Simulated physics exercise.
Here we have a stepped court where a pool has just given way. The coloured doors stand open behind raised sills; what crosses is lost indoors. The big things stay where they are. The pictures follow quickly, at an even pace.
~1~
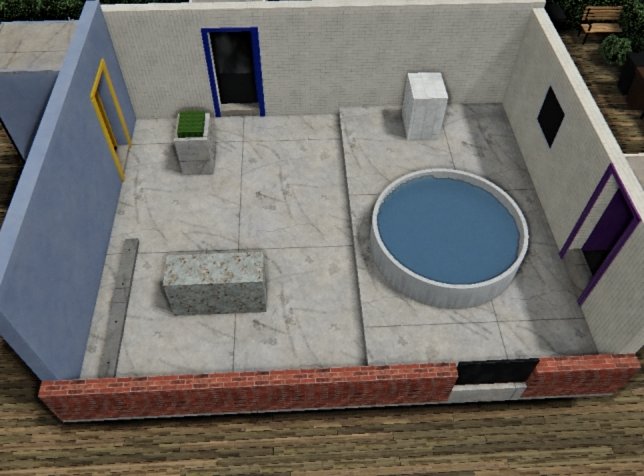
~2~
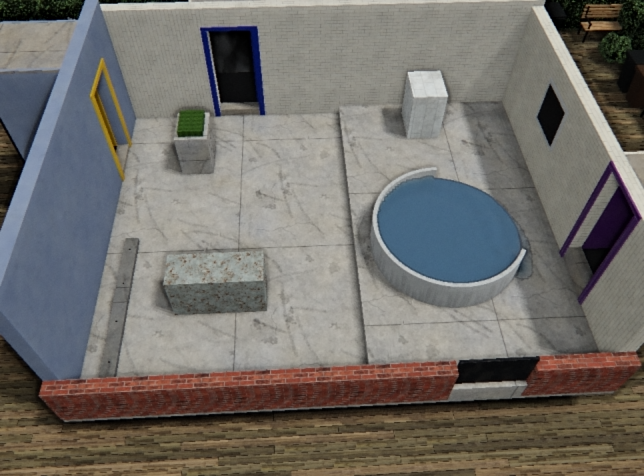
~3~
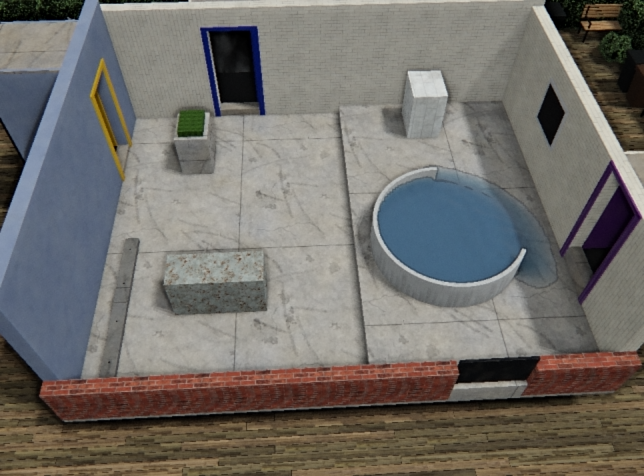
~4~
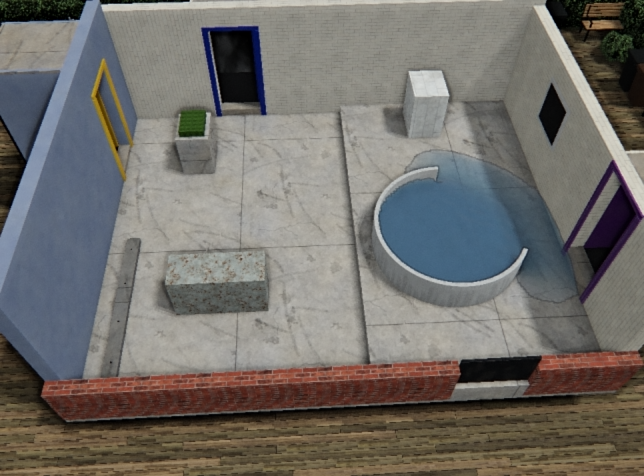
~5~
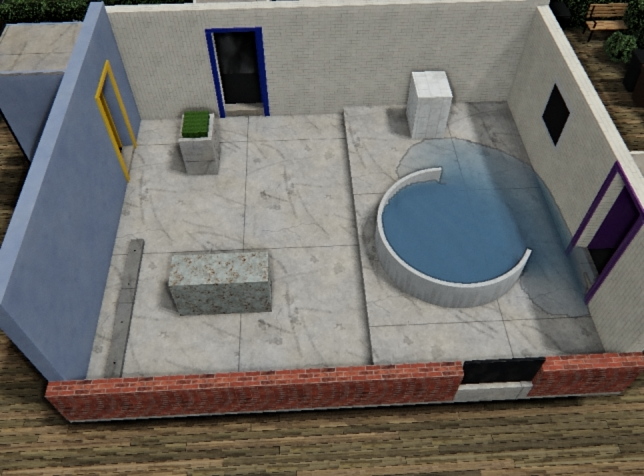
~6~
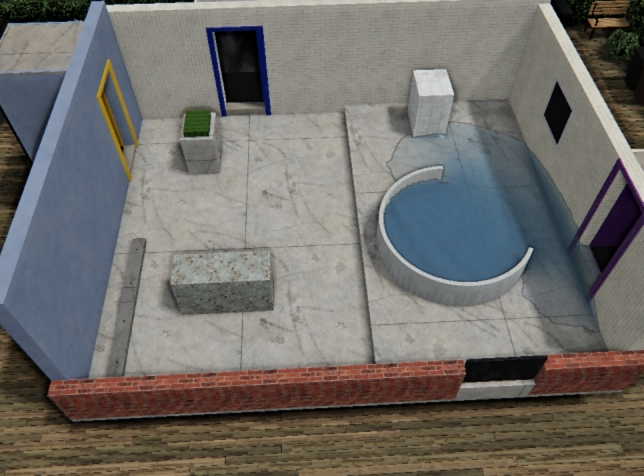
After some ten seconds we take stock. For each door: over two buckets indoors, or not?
In the end: The blue door holds within the limit; the yellow door holds within the limit; the purple door holds within the limit.
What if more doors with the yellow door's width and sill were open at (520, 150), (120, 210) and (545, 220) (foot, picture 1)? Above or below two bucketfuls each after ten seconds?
As listed: Floods, holds, lets more in.
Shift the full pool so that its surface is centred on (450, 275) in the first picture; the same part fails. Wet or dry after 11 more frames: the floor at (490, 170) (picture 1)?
Verdict: Under water.
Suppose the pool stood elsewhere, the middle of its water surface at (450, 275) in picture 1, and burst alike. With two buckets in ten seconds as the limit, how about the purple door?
Then: The purple one lets more in.
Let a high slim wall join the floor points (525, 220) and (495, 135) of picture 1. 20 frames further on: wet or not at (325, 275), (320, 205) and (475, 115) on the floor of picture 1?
As listed: Free of water, not flooded, covered.
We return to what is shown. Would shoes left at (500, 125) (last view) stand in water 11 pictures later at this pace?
Verdict: Awash.
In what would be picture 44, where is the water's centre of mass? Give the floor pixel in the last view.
Near (410, 203).
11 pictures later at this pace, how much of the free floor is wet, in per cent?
Some 25 per cent.
A moment on, water covers 20 % of the floor; the blue door not reached, the yellow door not reached, the purple door under two buckets in.
Next, water covers 25 % of the floor; the blue door not reached, the yellow door not reached, the purple door under two buckets in.
Then, water covers 40 % of the floor; the blue door not reached, the yellow door not reached, the purple door under two buckets in.
Later, water covers 85 % of the floor; the blue door wet at the sill, nothing in, the yellow door under two buckets in, the purple door under two buckets in.
In the end, water covers 95 % of the floor; the blue door wet at the sill, nothing in, the yellow door under two buckets in, the purple door under two buckets in.
